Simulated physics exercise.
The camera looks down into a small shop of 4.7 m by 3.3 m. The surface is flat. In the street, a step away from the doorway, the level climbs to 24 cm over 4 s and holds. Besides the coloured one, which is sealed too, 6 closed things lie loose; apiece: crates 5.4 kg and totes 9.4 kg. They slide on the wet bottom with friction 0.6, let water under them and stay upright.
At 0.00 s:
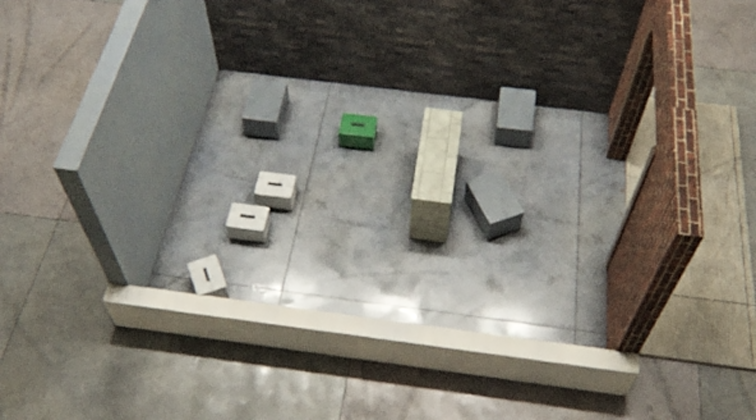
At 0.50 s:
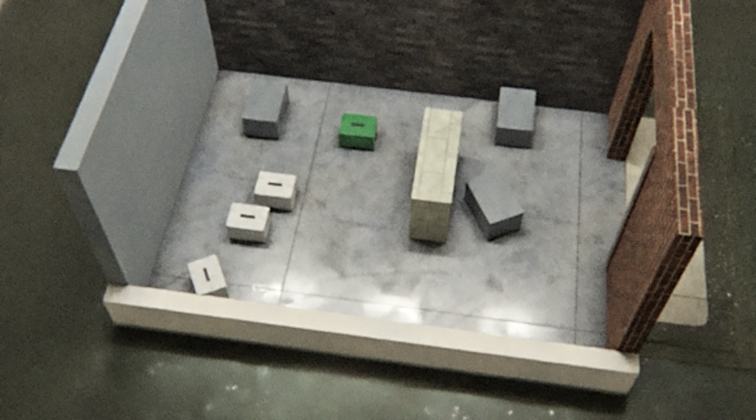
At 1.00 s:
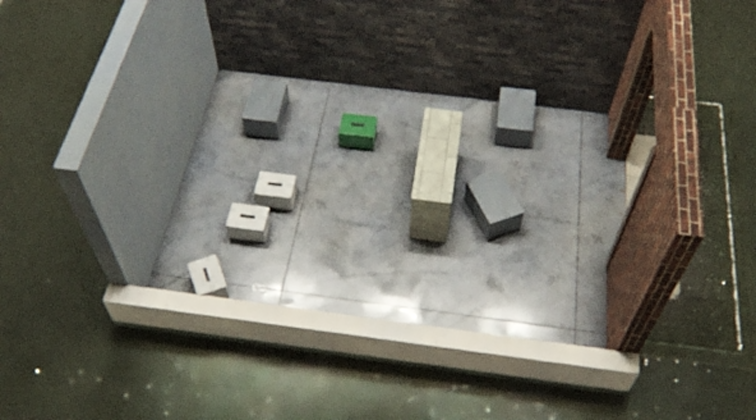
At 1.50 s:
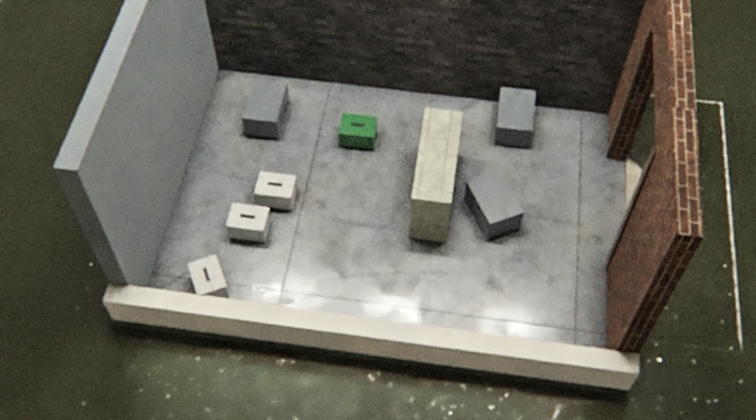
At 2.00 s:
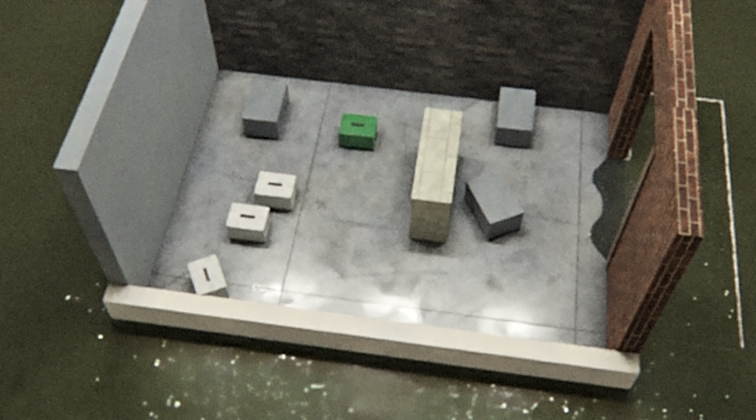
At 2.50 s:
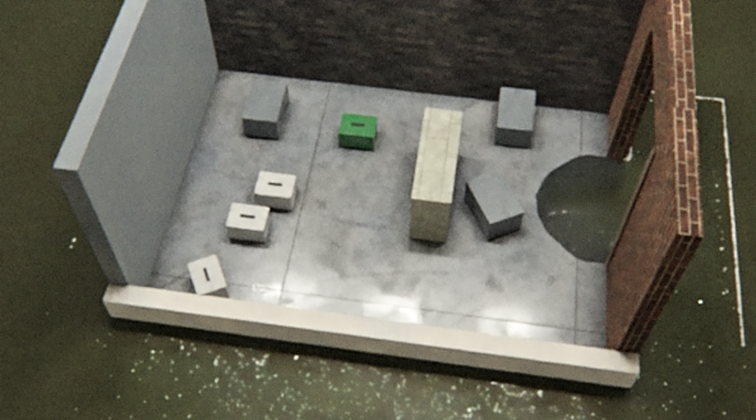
The footage shows a roofless miniature shop with a green tote among white and grey objects as murky water covers the ground outside, then enters through the brick wall's doorway at right, spreading across the floor while every object stays still.
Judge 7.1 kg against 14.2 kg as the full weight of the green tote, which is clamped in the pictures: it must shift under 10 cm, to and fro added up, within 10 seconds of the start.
For it, only the higher weight holds it.
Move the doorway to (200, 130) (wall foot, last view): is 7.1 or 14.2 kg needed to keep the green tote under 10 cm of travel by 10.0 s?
Then neither load is enough.
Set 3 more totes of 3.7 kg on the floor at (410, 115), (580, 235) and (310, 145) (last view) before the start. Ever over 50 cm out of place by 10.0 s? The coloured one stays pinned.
In that order: More, past it, short of it.
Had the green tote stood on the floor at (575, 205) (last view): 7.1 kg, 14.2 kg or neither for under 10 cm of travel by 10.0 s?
Neither is enough.
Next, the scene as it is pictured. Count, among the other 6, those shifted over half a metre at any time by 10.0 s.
6 of them.
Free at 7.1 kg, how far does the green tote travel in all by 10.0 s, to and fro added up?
About 50 cm.
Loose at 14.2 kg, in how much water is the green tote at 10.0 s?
Roughly 8 cm.
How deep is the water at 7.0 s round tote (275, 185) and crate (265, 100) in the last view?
Roughly 1 and 6 cm.
After 3.5 s the green tote would be 0 cm from its start with 7.1 kg and 0 cm from its start with 14.2 kg; 0 cm of water round it then.
After 4.5 s the green tote would be 0 cm from its start with 7.1 kg and 0 cm from its start with 14.2 kg; 0 cm of water round it then.
After 7.0 s the green tote would be 28 cm from its start with 7.1 kg and 1 cm from its start with 14.2 kg; 5 cm of water round it then.
After 10.0 s the green tote would be 29 cm from its start with 7.1 kg and 1 cm from its start with 14.2 kg; 8 cm of water round it then.
